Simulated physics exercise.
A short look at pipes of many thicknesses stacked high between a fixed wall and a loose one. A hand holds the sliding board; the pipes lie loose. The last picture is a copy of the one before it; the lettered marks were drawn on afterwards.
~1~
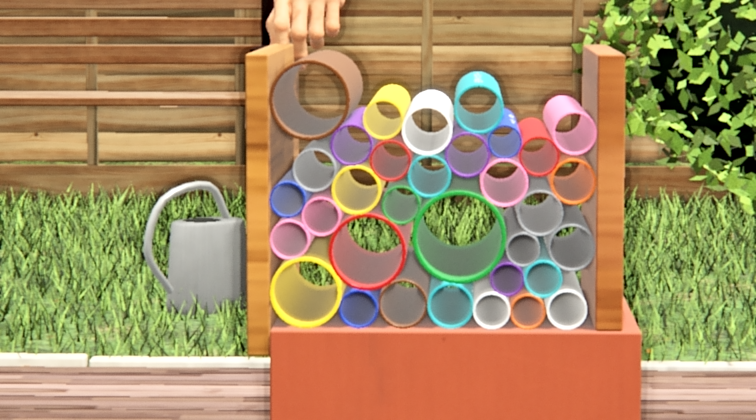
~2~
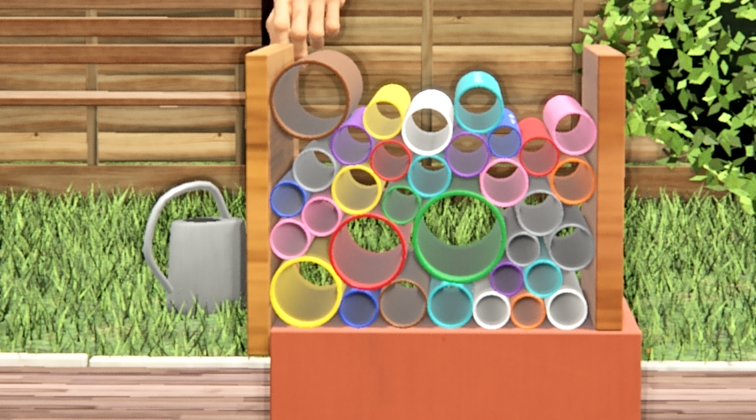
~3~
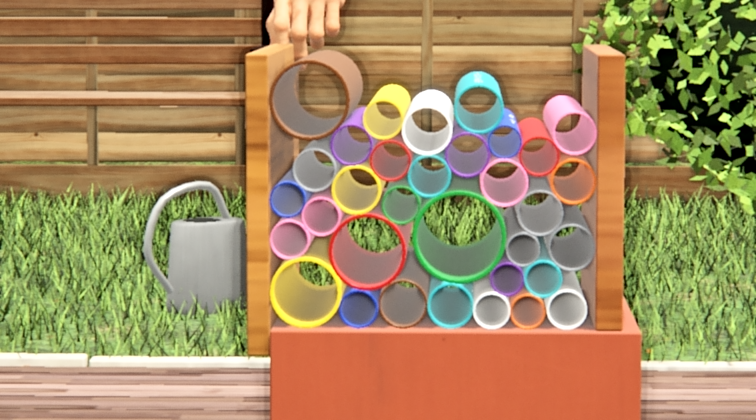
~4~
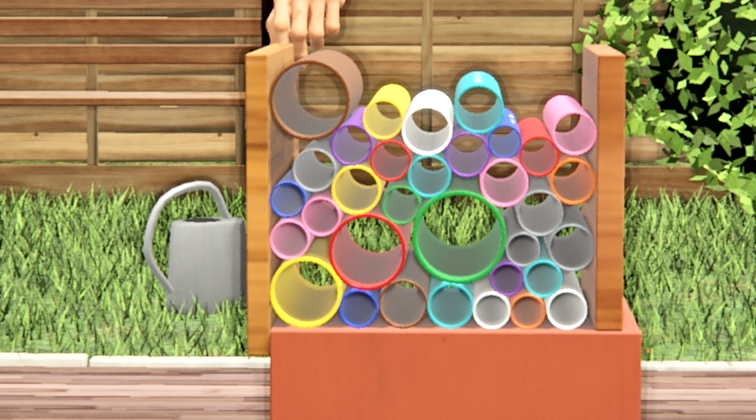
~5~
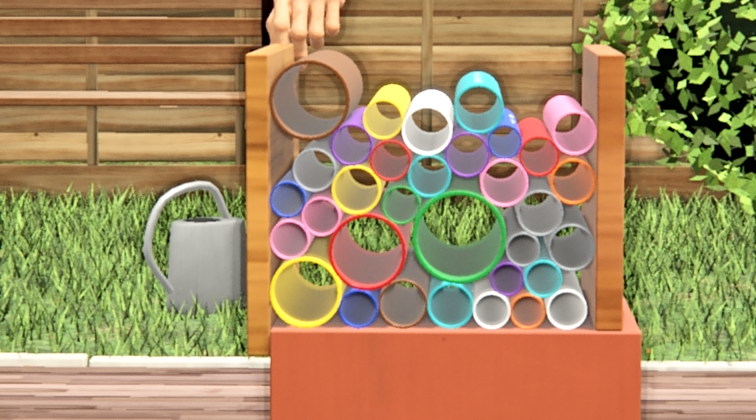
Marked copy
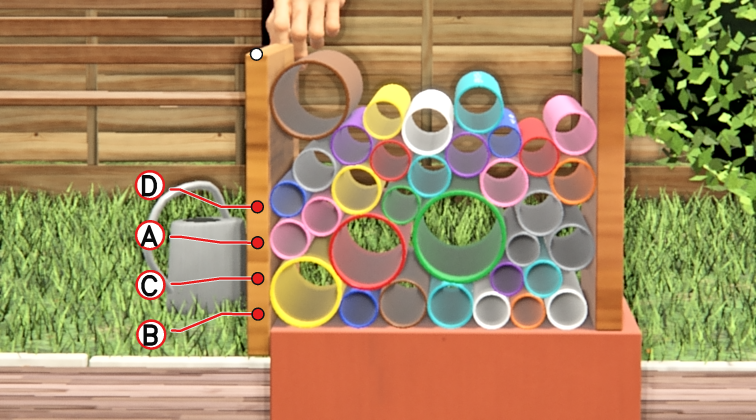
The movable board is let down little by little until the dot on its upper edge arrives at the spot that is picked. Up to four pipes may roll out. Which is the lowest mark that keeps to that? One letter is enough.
Mark D is as low as it can go.
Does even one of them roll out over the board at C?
Yes.
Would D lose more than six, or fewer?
It loses fewer than six.
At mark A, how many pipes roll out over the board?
At A the number is five.
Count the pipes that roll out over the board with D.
With D, one.
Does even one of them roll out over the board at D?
At D: Yes.
On the copy, A at (257, 243); B at (258, 314); C at (258, 279); D at (257, 207); the white dot at (256, 54).
On D. First, top of the board (269, 125).
Then, top of the board (270, 205).
Finally, top of the board (270, 206), one out over the board.
By contrast, A five out over the board; B more than four out over the board; C more than four out over the board.
